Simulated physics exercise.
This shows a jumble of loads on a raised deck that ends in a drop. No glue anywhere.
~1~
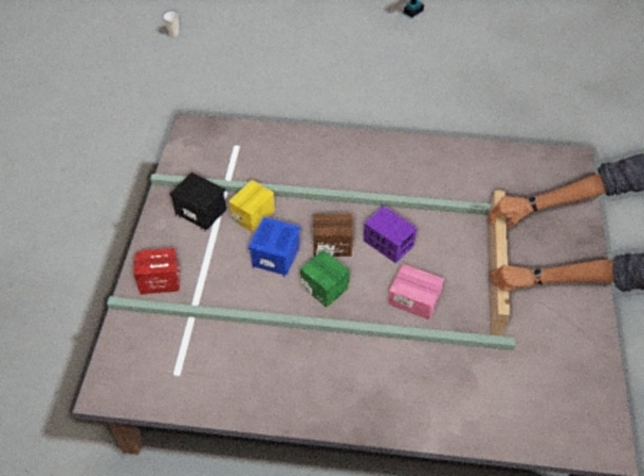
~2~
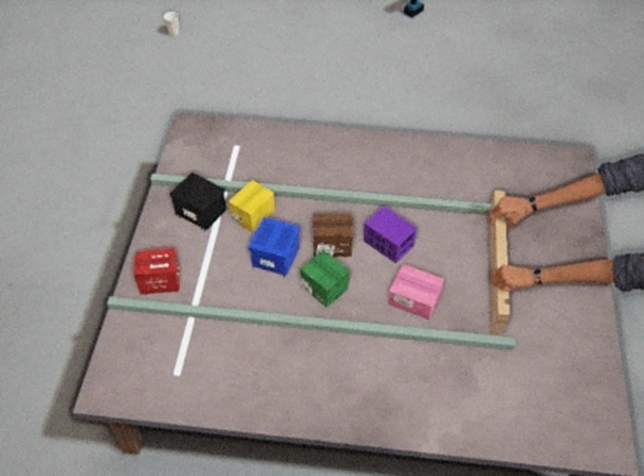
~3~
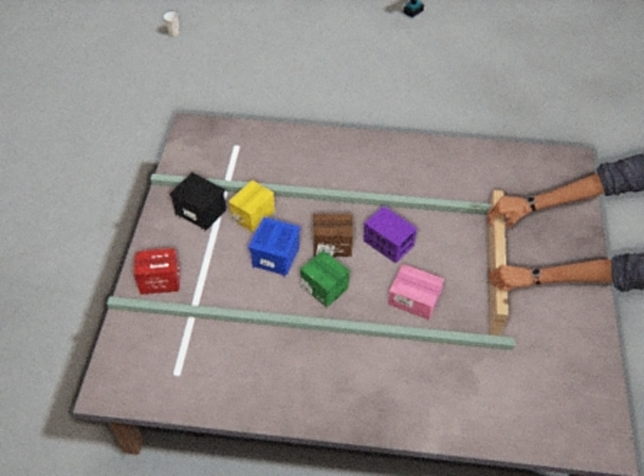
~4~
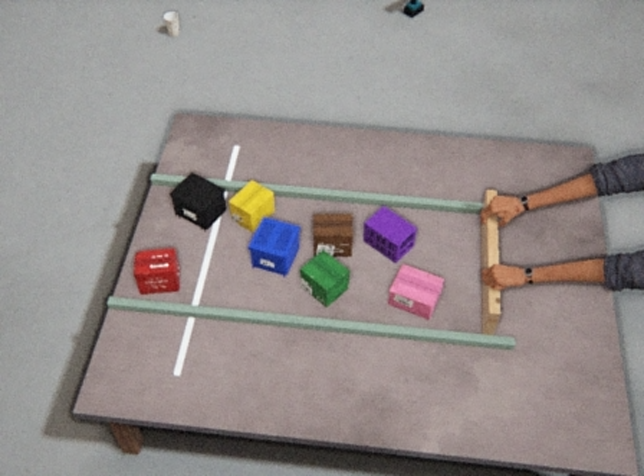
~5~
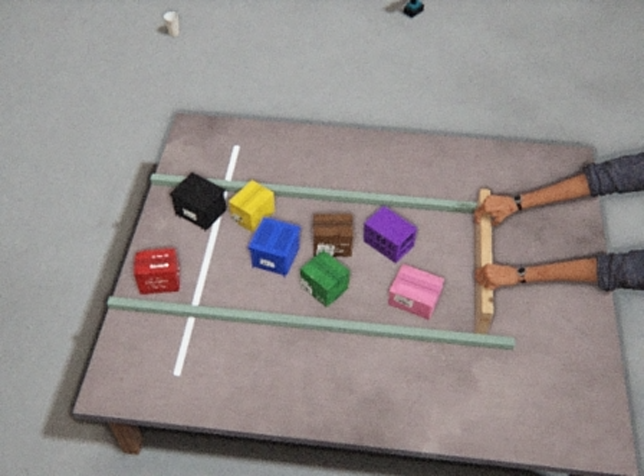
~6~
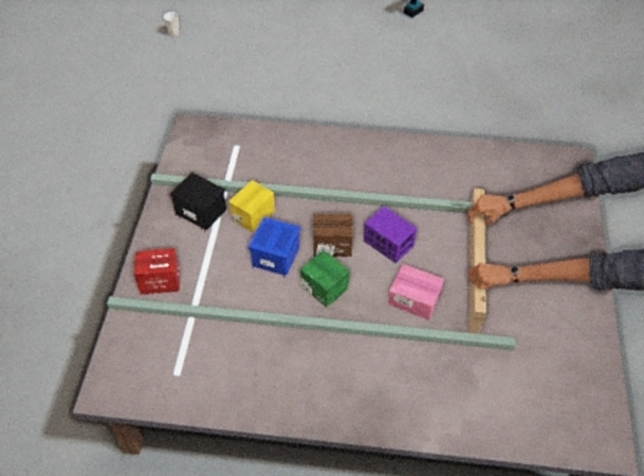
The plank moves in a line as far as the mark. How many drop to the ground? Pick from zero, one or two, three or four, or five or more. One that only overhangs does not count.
Outcome: The number that fall off is one or two.
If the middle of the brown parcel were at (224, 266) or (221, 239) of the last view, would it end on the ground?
In turn it tumbles off; tumbles off.
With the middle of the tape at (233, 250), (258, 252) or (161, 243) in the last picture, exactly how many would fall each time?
In that order 0, 0 and 5.
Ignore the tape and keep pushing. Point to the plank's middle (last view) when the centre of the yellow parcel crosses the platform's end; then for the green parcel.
About (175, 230), and (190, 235) for the other.
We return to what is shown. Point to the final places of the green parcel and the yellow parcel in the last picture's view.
About (136, 274), and the other about (175, 202).
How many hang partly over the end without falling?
It comes to 0.
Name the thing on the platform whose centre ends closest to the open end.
The green parcel.
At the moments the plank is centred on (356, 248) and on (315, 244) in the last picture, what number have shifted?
5 and 5.
Soon after, none off yet; red parcel at rest near (158, 272); black tote at rest near (199, 202); yellow parcel at rest near (252, 206).
At rest, the number that fall off is one or two; fallen, black tote and red parcel.
